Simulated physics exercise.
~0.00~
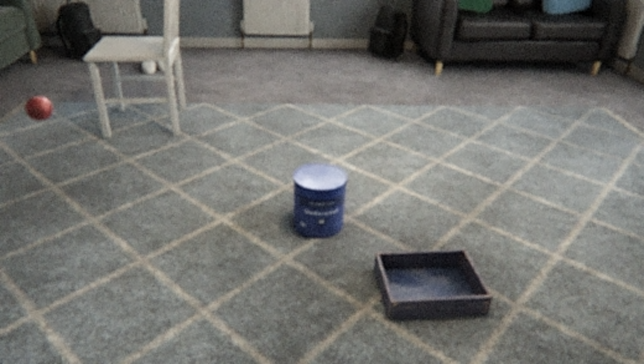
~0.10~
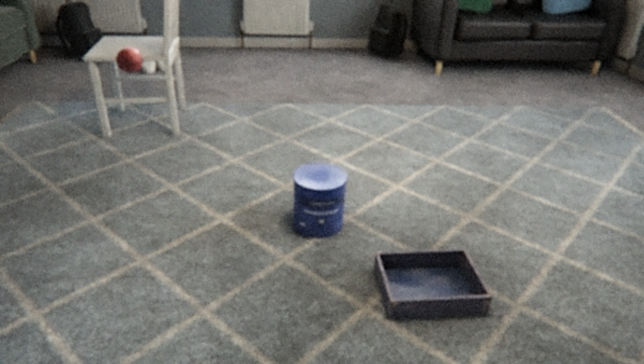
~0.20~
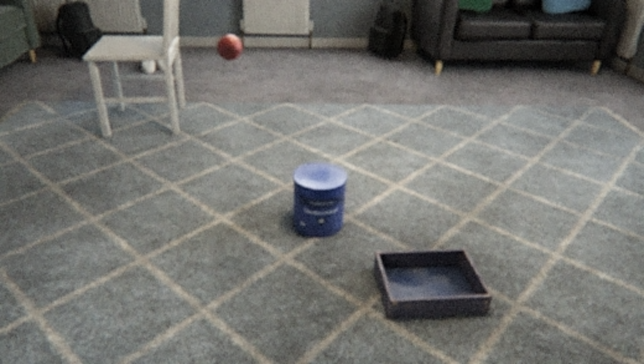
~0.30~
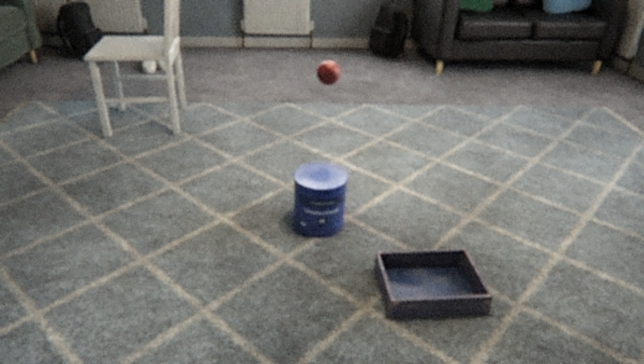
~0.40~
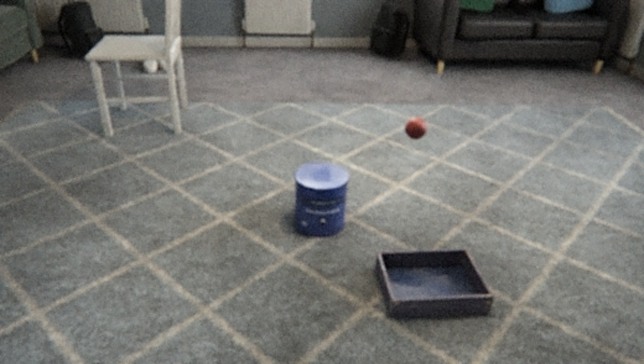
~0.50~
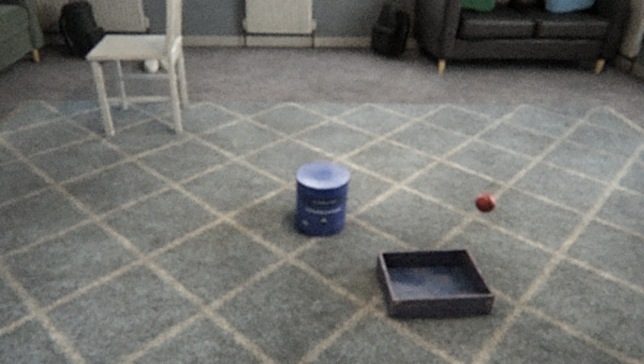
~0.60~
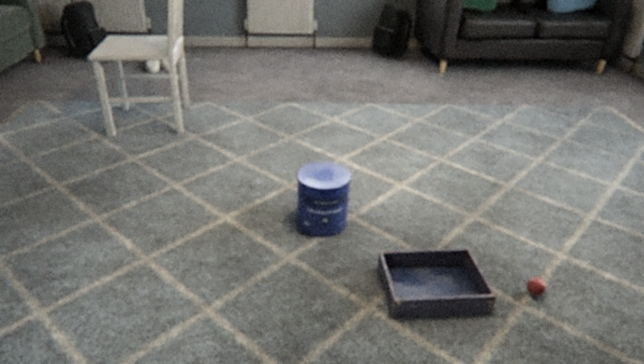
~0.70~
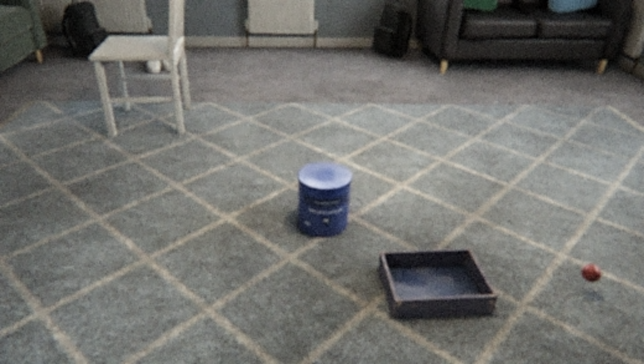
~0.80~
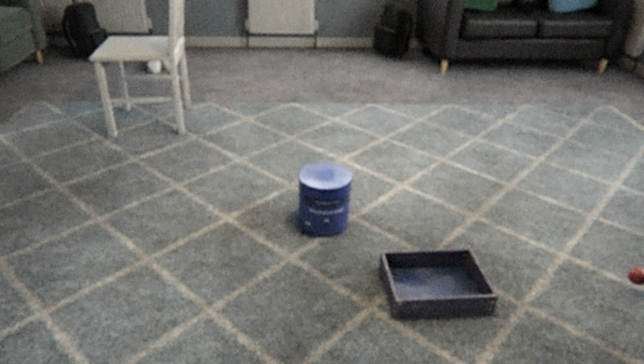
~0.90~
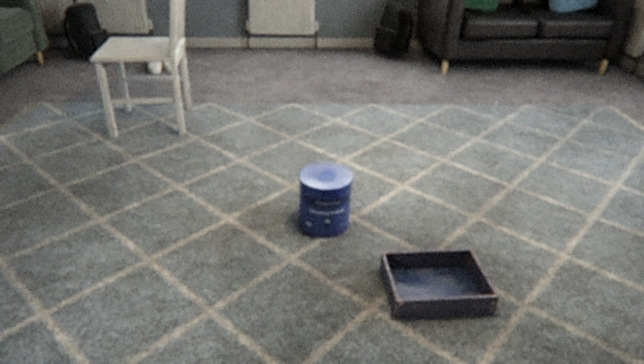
A living room with a grey carpet crossed by pale diamond lines is seen from slightly above, through a gently swaying view. A white chair stands at the upper left, a dark sofa sits at the upper right, and a blue pail rests near the middle with an empty dark box in front of it to the right. A red ball flies in from the left, rises past the chair and arcs over the room. It drops beyond the pail and comes down on the carpet just right of the box. After a low bounce it travels on rightward and leaves the view, having missed the box, while the pail stays put.
